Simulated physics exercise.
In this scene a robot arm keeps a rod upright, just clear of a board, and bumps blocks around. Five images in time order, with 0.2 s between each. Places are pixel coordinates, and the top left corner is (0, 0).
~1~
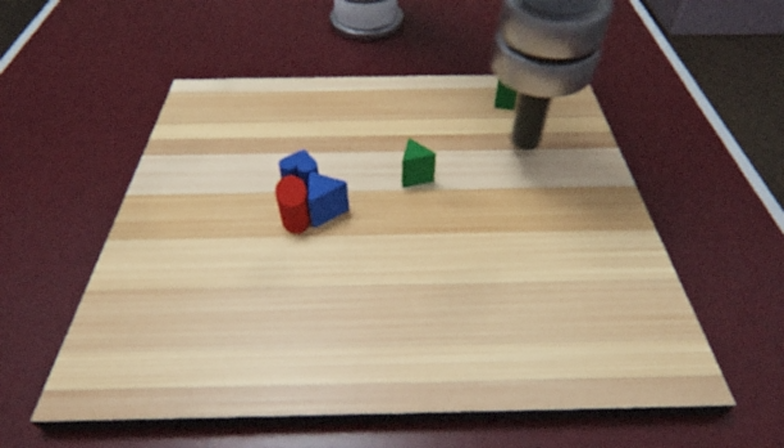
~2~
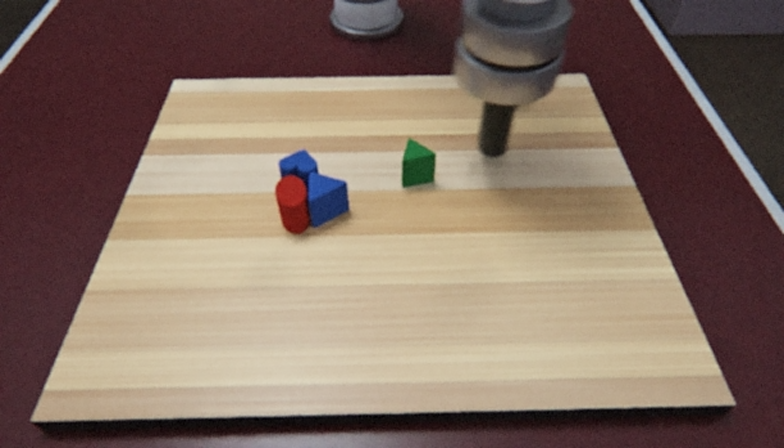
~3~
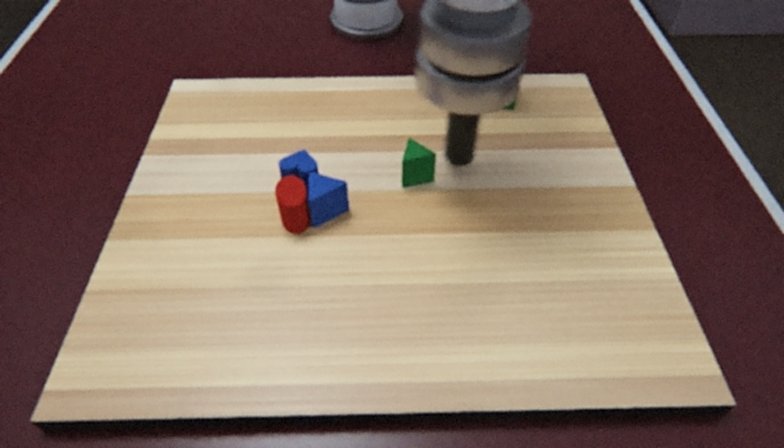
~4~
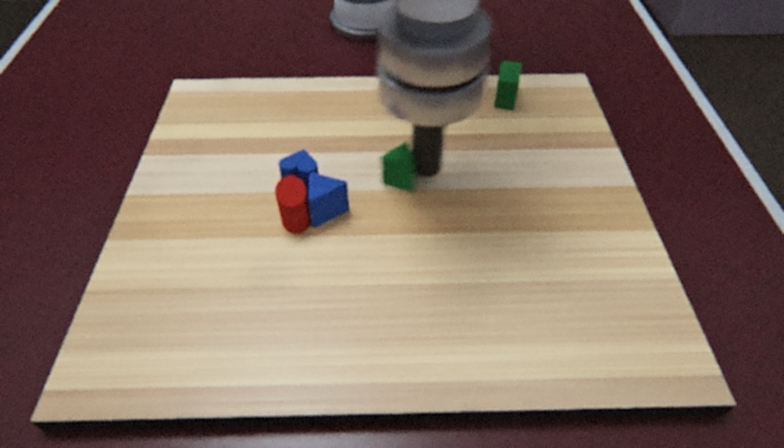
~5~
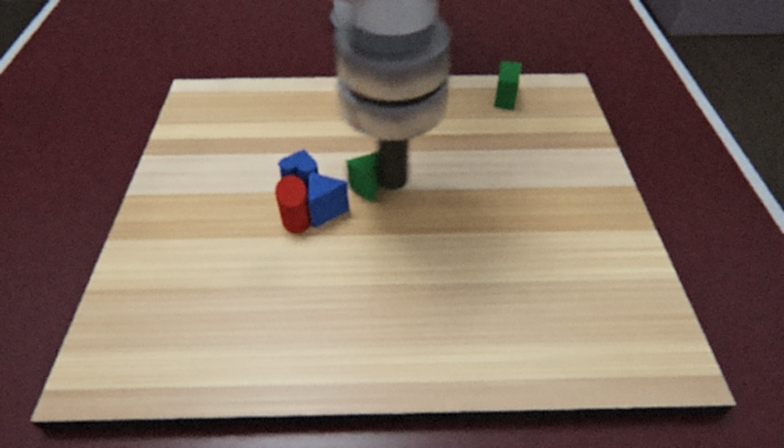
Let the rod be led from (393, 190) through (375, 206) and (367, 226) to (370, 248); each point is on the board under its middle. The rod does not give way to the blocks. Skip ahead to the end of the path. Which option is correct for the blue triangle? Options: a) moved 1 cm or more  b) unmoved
I'll go with b - unmoved.
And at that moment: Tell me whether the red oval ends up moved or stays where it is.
At the end, its place is the same.
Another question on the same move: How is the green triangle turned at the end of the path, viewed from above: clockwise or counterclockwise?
Clockwise rotation.
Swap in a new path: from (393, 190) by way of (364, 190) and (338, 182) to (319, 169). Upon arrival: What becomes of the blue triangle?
Undisturbed, or as good as.
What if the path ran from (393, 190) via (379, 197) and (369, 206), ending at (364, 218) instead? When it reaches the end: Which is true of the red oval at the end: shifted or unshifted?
The red oval will stay where it is.
What follows on the original path. Halfway along, rod (369, 205); green triangle (354, 165), turned 20° clockwise.
At the end, rod (370, 237); red oval still; blue triangle still; green triangle (354, 165), turned 20° clockwise.
